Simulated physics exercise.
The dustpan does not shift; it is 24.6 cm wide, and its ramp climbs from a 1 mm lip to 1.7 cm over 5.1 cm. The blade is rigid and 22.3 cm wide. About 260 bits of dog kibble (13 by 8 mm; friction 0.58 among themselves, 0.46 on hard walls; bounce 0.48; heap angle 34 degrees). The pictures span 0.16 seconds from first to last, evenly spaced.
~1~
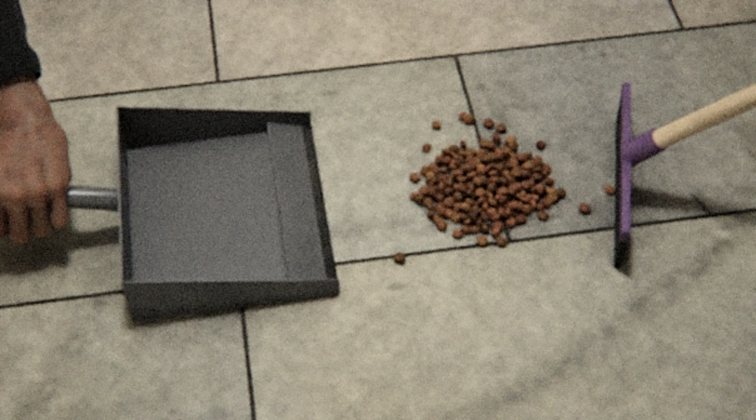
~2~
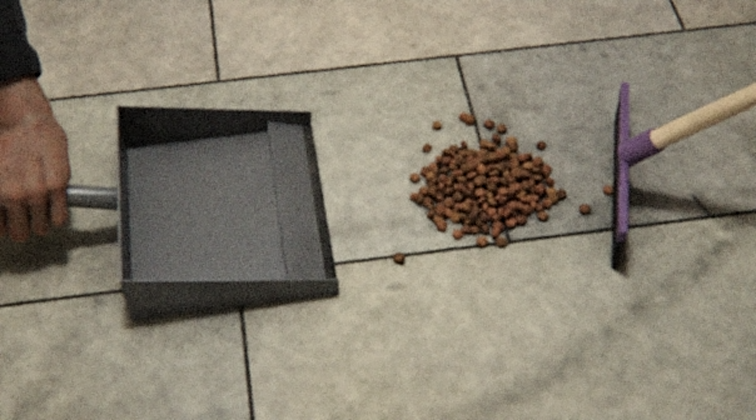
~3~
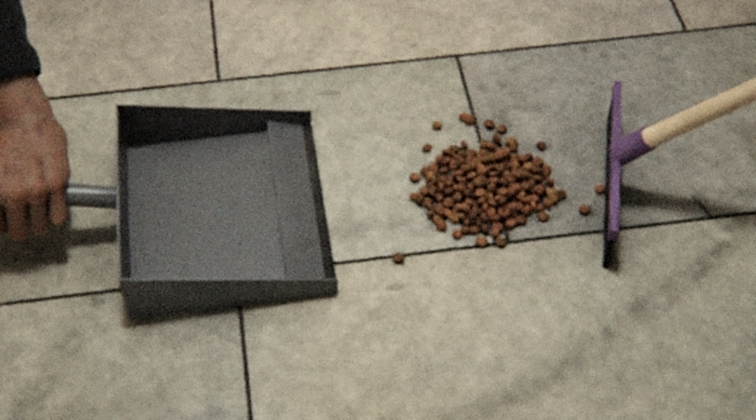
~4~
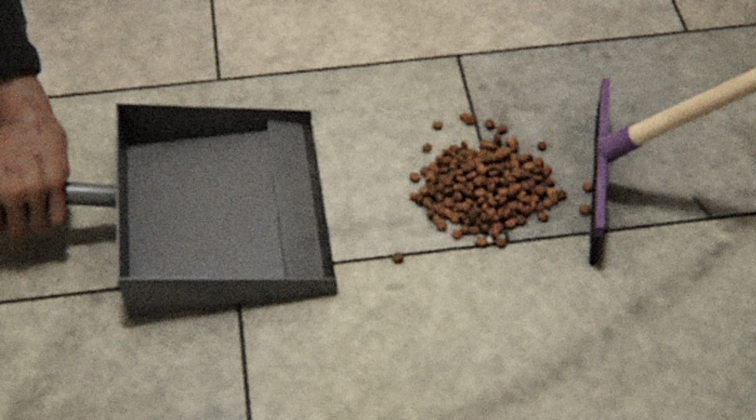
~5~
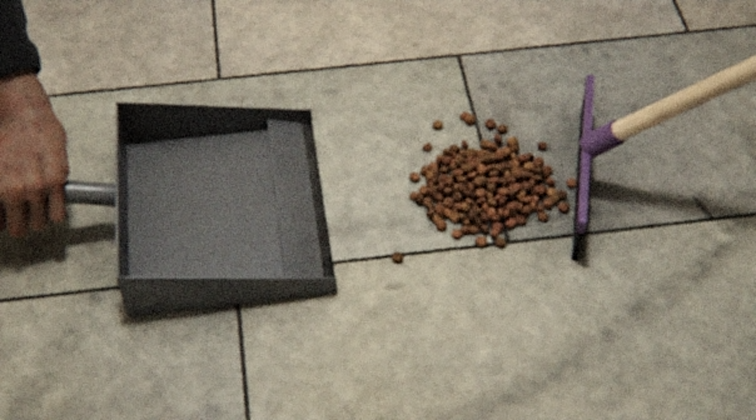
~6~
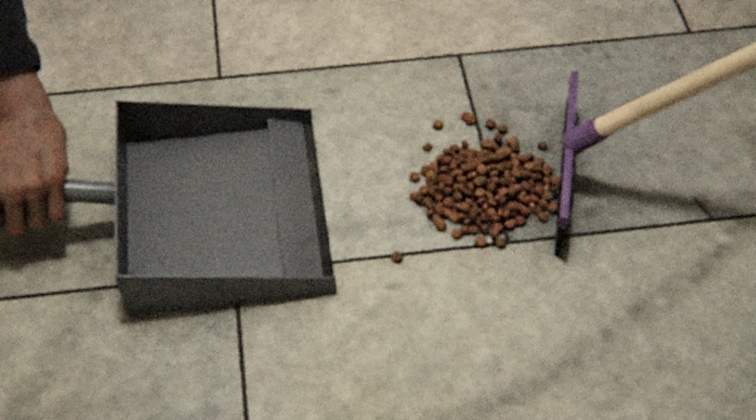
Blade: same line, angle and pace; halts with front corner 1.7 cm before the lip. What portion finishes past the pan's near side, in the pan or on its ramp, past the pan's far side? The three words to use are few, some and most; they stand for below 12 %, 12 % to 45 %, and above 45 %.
Near side: Few, pan: Some, far side: Some.
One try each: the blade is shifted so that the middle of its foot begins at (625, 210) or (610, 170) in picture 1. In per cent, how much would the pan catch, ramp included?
First try about 20 per cent, second about 15 per cent.
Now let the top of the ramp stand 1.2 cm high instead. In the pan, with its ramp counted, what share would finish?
In that case roughly 25 percent.
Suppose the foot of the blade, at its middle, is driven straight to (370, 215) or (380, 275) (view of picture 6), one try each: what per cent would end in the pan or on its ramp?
First try around 15 %, second try around 5 %.
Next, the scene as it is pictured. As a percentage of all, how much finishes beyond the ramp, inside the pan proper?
Close to 0 per cent.
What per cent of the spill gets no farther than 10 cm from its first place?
I'd say about 10 per cent.
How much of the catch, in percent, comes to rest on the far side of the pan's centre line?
Something like 100 per cent of the catch.
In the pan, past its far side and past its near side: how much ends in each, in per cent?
Near side 0 %, pan 25 %, far side 25 %.
Then, 0.21 s after the last picture, middle of the blade 16 cm from the lip; 0 % over the lip, far side 0 %, near side 0 %.
Then, 0.35 s after the last picture, middle of the blade 9 cm from the lip; 0 % over the lip, far side 15 %, near side 0 %.
Then, 0.62 s after the last picture, middle of the blade 5 cm from the lip; 25 % over the lip, far side 25 %, near side 0 %.
In the end, near side 0 %, pan 25 %, far side 25 %, in front of the lip or behind the blade 50 %.
